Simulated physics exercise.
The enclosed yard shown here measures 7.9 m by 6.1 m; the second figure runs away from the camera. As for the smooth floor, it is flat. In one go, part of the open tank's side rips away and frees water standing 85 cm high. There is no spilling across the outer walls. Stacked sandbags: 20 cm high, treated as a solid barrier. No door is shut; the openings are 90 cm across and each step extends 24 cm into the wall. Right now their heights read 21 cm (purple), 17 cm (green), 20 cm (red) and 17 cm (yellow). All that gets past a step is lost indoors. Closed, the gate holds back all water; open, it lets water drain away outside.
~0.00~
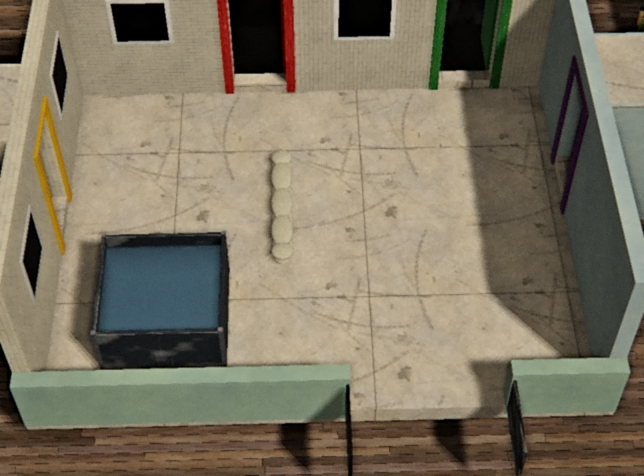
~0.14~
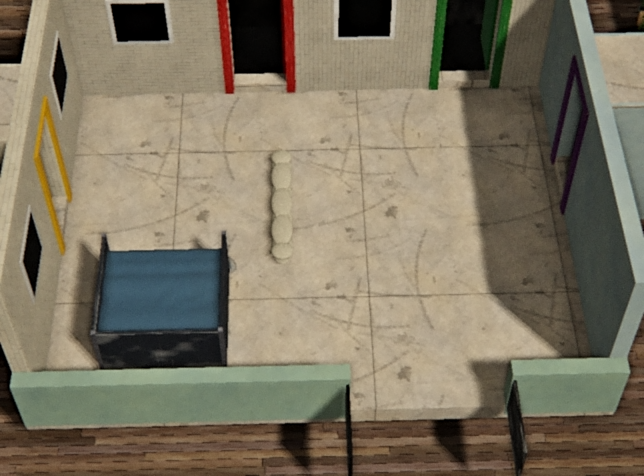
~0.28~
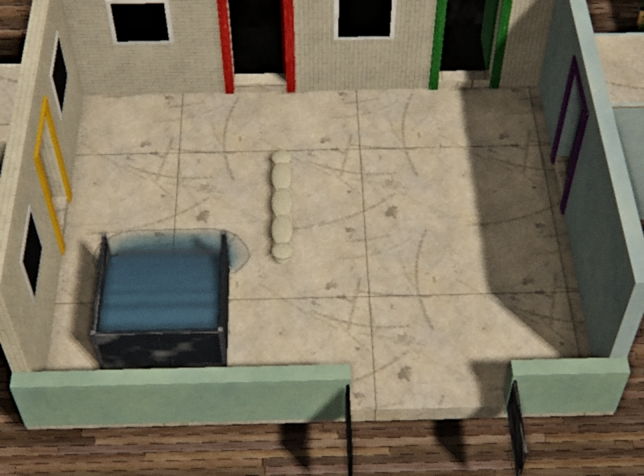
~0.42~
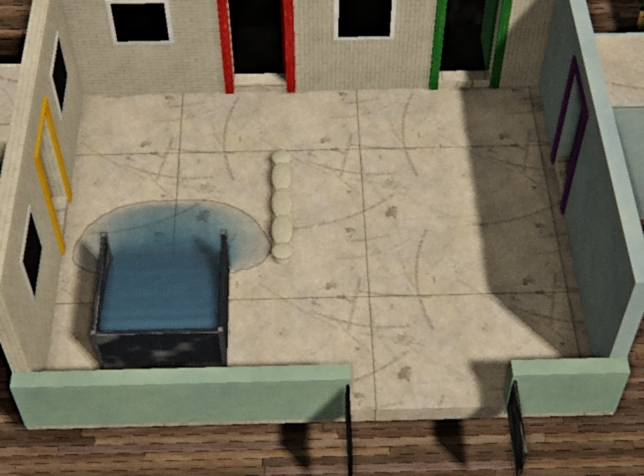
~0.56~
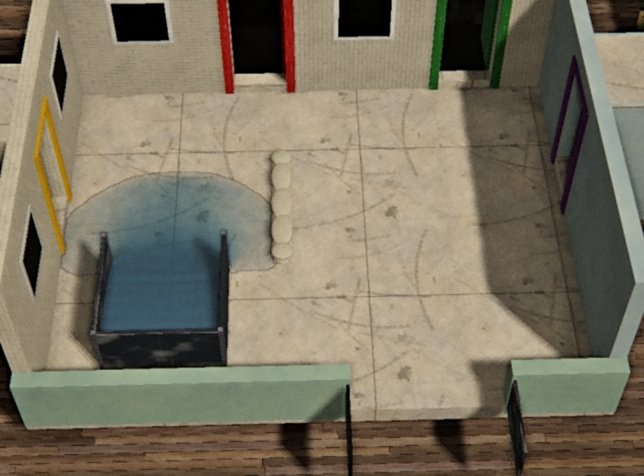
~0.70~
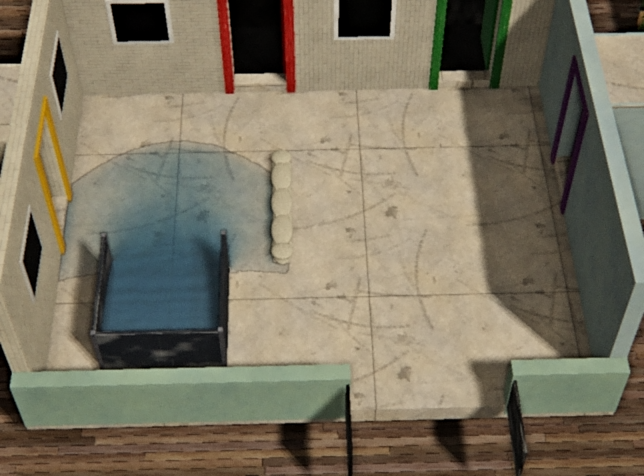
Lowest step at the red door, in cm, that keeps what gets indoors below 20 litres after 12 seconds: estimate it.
My estimate is 29 cm.
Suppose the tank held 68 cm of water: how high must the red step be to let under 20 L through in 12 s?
Roughly 22 cm high.
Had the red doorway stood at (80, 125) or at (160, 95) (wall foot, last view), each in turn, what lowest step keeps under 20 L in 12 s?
Around 29 and 31 cm respectively.
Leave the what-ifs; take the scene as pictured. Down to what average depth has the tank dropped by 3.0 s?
Roughly 12 cm.
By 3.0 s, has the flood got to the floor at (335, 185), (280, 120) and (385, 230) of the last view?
Status: Clear / submerged / clear.
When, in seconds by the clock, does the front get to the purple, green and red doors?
Purple 4.0 s, green 2.8 s, red 1.1 s.
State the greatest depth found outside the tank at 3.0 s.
I'd put it near 29 cm.
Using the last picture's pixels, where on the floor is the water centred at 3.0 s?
The water's centre is at about (189, 170).
After 1.4 s water covers 30 % of the floor, deepest (35 cm) near (177, 99); 28 cm at the red door, 0 litres in over its 20 cm step.
After 3.0 s water covers 40 % of the floor, deepest (29 cm) near (145, 108); 26 cm at the red door, 80 litres in over its 20 cm step.
After 12.0 s water covers 95 % of the floor, deepest (8 cm) near (43, 403); 4 cm at the red door, 89 litres in over its 20 cm step.
At the red door as built, the water arrived by 1.2 s and peaked near 36 cm at 2.0 s.
Run again over the same 12 s with other heights there, 53 litres in over 23.5 cm, 9 litres over 32 cm. The limit of 20 litres is kept from about 29 cm up.
